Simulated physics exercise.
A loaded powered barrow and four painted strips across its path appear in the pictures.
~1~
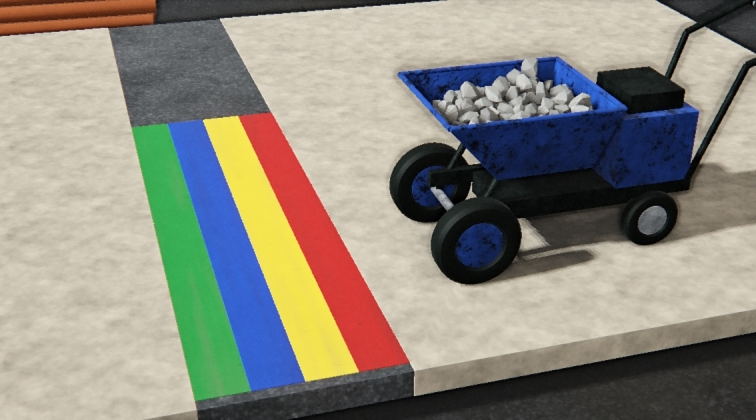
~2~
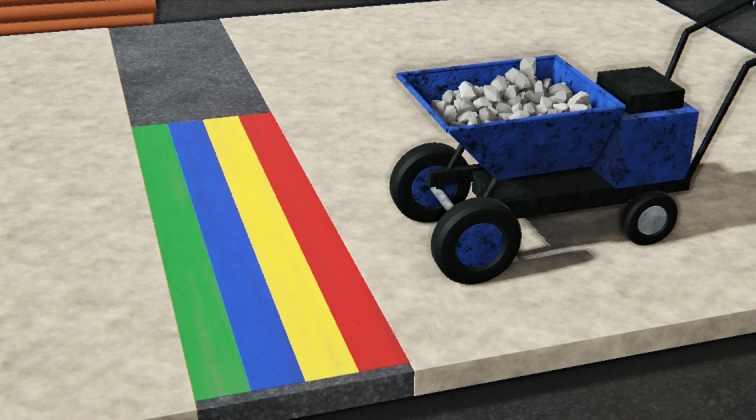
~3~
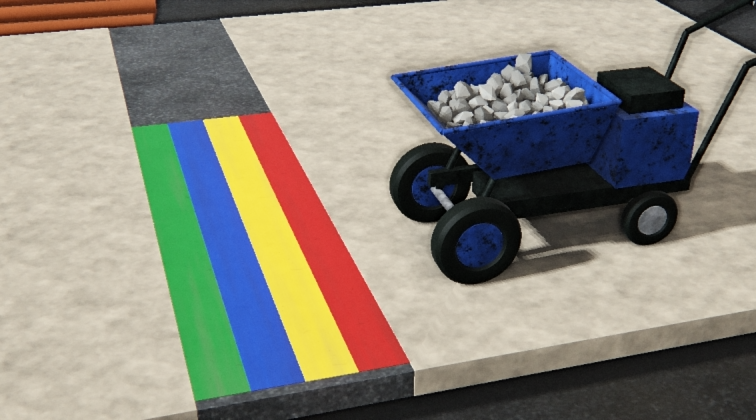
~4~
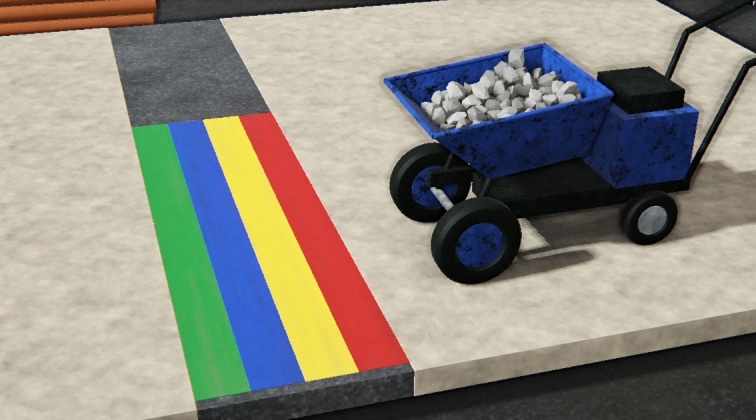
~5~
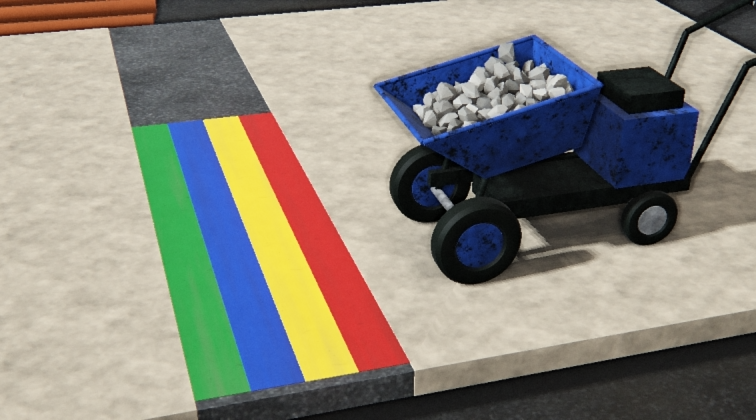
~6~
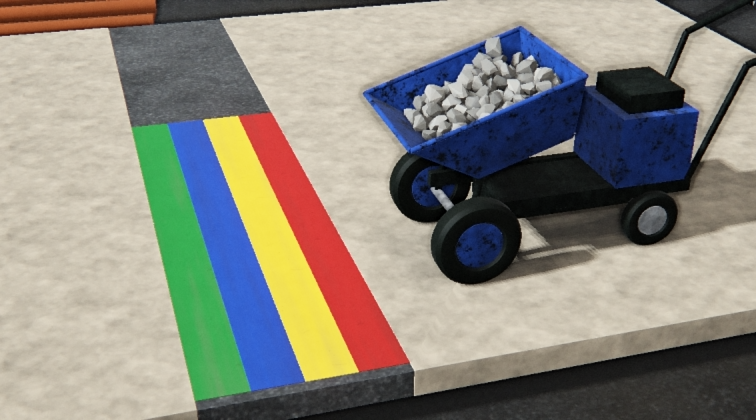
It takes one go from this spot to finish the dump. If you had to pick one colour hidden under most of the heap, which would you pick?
I would pick yellow.
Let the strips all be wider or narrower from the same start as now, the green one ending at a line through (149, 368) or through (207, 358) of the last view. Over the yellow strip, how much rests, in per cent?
I'd estimate some 40 per cent, and then some 40 per cent.
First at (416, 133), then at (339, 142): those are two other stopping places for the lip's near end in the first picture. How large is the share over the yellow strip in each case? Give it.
Roughly 20 and 0 percent respectively.
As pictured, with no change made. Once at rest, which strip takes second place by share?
Runner-up - the blue strip.
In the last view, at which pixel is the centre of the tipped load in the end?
I'd mark it at roughly (275, 266).
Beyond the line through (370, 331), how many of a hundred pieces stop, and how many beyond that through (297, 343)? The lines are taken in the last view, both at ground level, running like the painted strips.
About 80 percent, then about 40 percent.
Shortly afterwards, skip tipped steeply; the whole lot in the skip.
Next, skip tipped right over; near two thirds in the skip; only a few over the red strip; near a quarter over the yellow strip; only a few over the blue strip.
Some moments later, skip tipped right over; near a quarter in the skip; a little over the red strip; near a third over the yellow strip; near a quarter over the blue strip; a little over the green strip; only a few off the paint.
In the end, skip tipped right over; near a quarter in the skip; a little over the red strip; near a third over the yellow strip; near a quarter over the blue strip; a little over the green strip; only a few off the paint.
